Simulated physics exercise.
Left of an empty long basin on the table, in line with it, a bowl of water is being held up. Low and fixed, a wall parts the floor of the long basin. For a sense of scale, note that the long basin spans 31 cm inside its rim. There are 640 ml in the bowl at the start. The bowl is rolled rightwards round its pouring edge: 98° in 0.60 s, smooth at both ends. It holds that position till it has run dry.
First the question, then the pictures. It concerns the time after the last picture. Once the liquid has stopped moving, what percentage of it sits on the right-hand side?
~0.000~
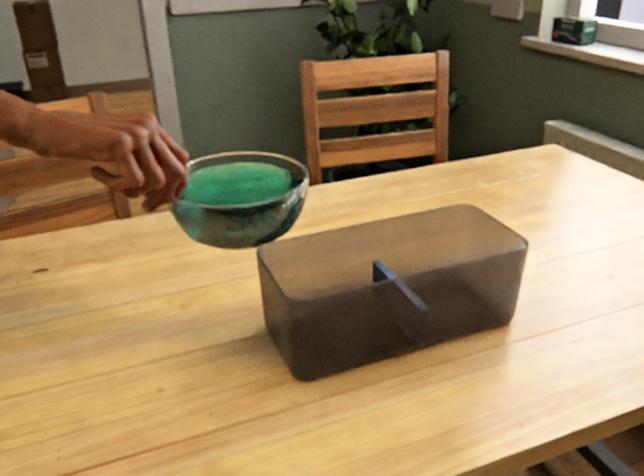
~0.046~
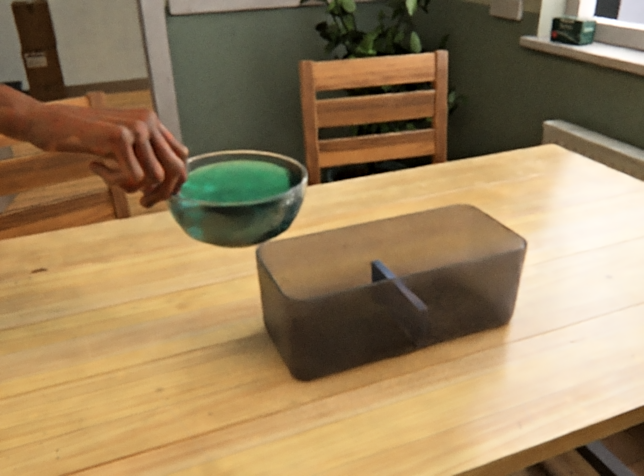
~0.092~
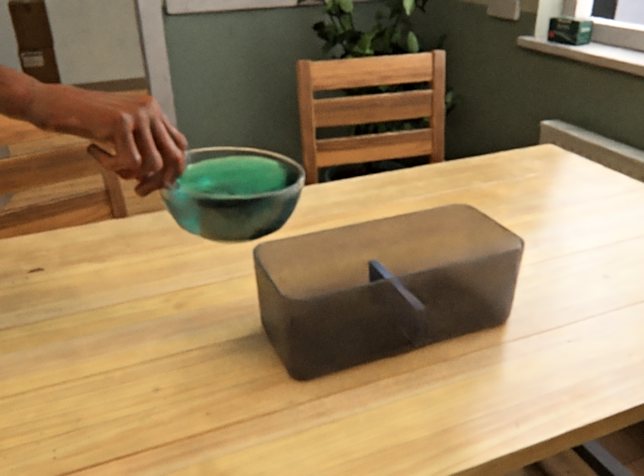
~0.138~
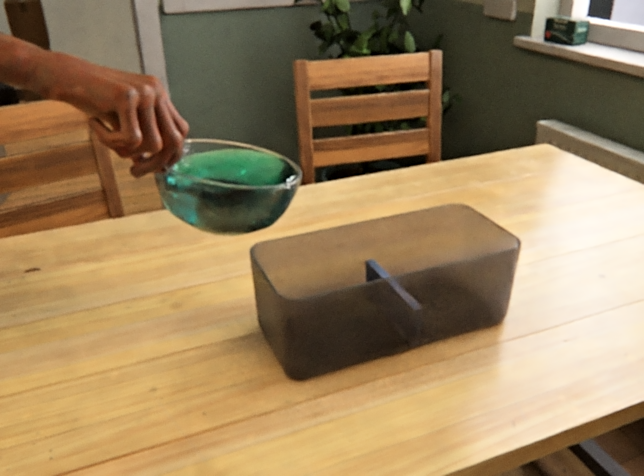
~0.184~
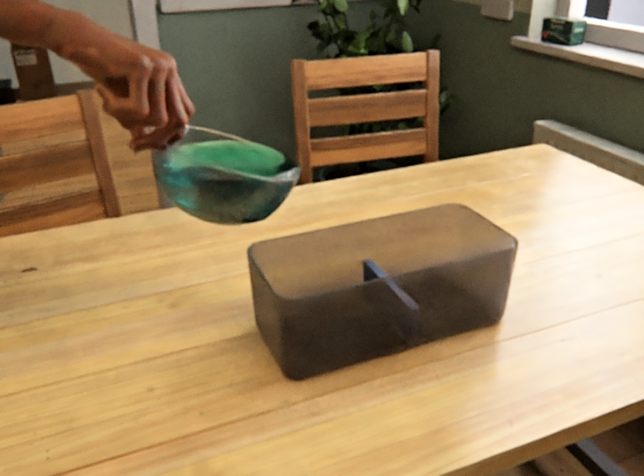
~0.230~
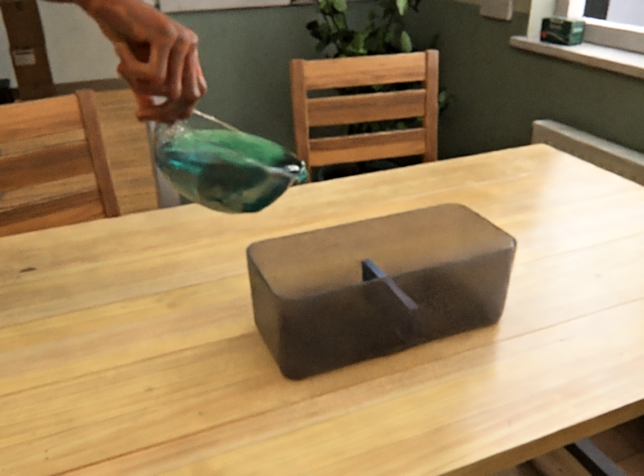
About 42 per cent.
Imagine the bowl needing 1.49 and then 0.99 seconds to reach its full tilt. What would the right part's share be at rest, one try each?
In order, 5 and 25 per cent.
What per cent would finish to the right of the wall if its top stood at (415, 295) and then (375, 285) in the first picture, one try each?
Roughly 30 per cent, then 75 per cent.
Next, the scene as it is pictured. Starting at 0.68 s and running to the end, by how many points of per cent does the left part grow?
I'd put it at some 12 percent.
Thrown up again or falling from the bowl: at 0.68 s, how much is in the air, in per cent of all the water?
Something like 9 per cent is in the air then.
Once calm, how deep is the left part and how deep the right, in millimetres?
Depths at rest: Left around 18 mm, right around 16 mm.
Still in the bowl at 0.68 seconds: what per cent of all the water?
Some 0 per cent.
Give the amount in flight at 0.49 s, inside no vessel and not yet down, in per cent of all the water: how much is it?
Close to 62 per cent, I'd say.
Then, 0.49 s in, the tilt is 90° and 23 per cent is still to pour, 16 is left of the wall and 0 right of it.
Then, 0.68 s in, the tilt is 98° and 0 per cent is still to pour, 44 is left of the wall and 47 right of it.
Then, 0.88 s in, the tilt is 98° and 0 per cent is still to pour, 53 is left of the wall and 41 right of it.
Then, 1.10 s in, the tilt is 98° and 0 per cent is still to pour, 55 is left of the wall and 42 right of it.
Finally, 55 per cent lies left of the wall, 42 right of it and 3 outside.
